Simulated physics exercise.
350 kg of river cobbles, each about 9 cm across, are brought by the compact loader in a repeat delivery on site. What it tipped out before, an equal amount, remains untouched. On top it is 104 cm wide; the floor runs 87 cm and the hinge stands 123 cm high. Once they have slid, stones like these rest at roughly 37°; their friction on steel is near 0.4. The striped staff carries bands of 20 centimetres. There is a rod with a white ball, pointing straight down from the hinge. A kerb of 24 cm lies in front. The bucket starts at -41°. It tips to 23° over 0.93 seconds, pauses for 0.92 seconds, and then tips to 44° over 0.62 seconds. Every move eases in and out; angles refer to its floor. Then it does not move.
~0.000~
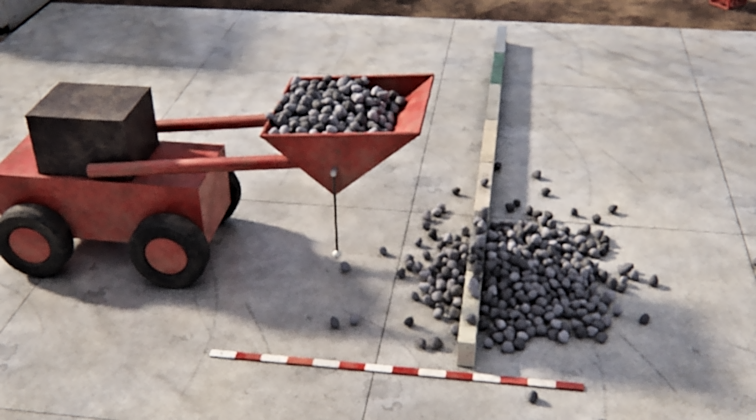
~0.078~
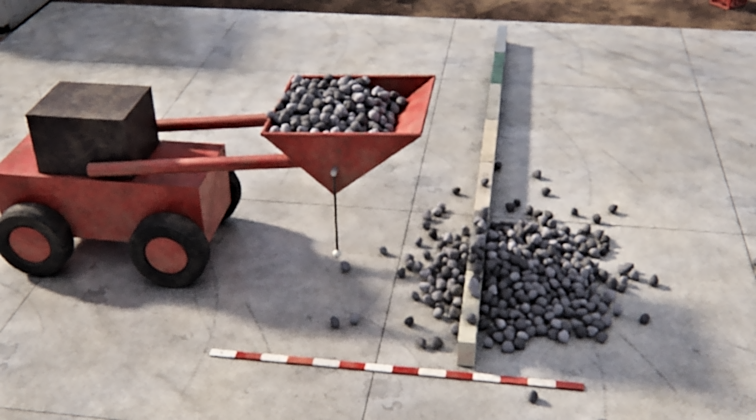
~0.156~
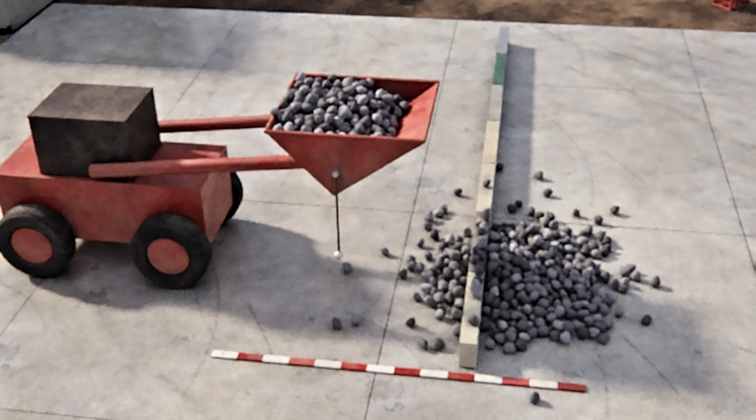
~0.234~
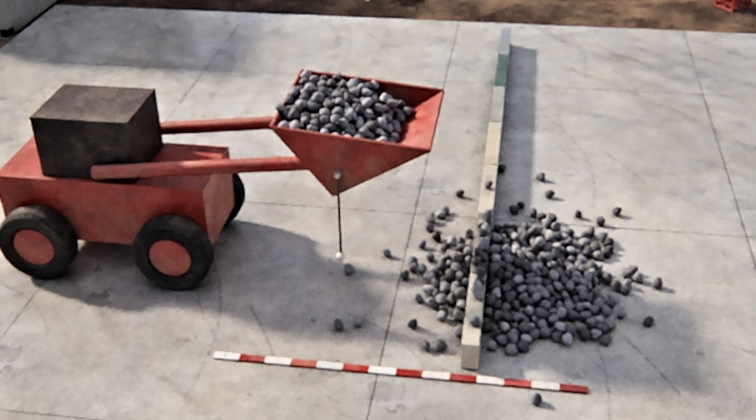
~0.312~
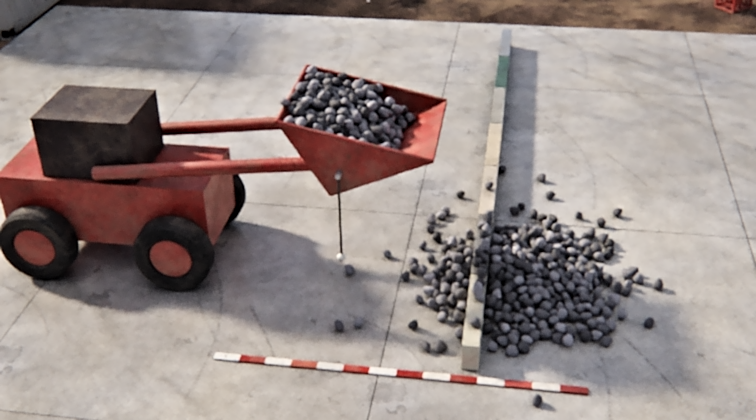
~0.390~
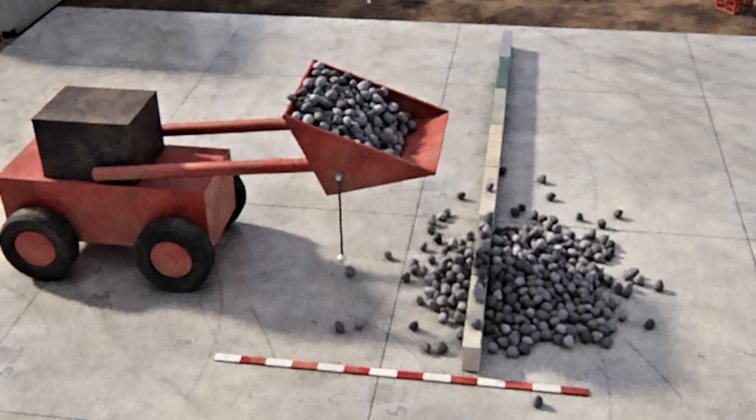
A red wheeled loader with a dark block on its back stands at the left of a sunlit concrete floor, seen from above at an angle. Its two arms hold a red bucket heaped with grey stones, near a pale kerb with scattered stones around it and a red-and-white staff in front. The bucket slowly tilts forward to the right, its rear edge rising and the stones shifting inside, while the loader stays put.
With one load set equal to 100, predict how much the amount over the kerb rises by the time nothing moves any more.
It rises by roughly 27 percent.
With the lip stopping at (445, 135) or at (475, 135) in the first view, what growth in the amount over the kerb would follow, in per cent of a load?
Roughly 65 per cent, then 90 per cent.
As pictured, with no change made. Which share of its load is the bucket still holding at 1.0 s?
Roughly 90 parts in a hundred of the load.
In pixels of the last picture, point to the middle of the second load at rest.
Centre: Approx. (460, 262).
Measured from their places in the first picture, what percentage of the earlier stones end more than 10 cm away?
Near 5 per cent, I reckon.
After 0.7 s the floor is at 13°; in per cent of one load, 100 in the bucket, 20 on this side of the kerb, 80 over the kerb; the foremost stones are at (654, 285).
After 1.0 s the floor is at 23°; in per cent of one load, 90 in the bucket, 30 on this side of the kerb, 80 over the kerb; the foremost stones are at (654, 285).
After 2.9 s the floor is at 44°; in per cent of one load, 0 in the bucket, 93 on this side of the kerb, 107 over the kerb; the foremost stones are at (672, 306).
After 5.5 s the floor is at 44°; in per cent of one load, 0 in the bucket, 93 on this side of the kerb, 107 over the kerb; the foremost stones are at (672, 306). Net gain over the kerb, 27.
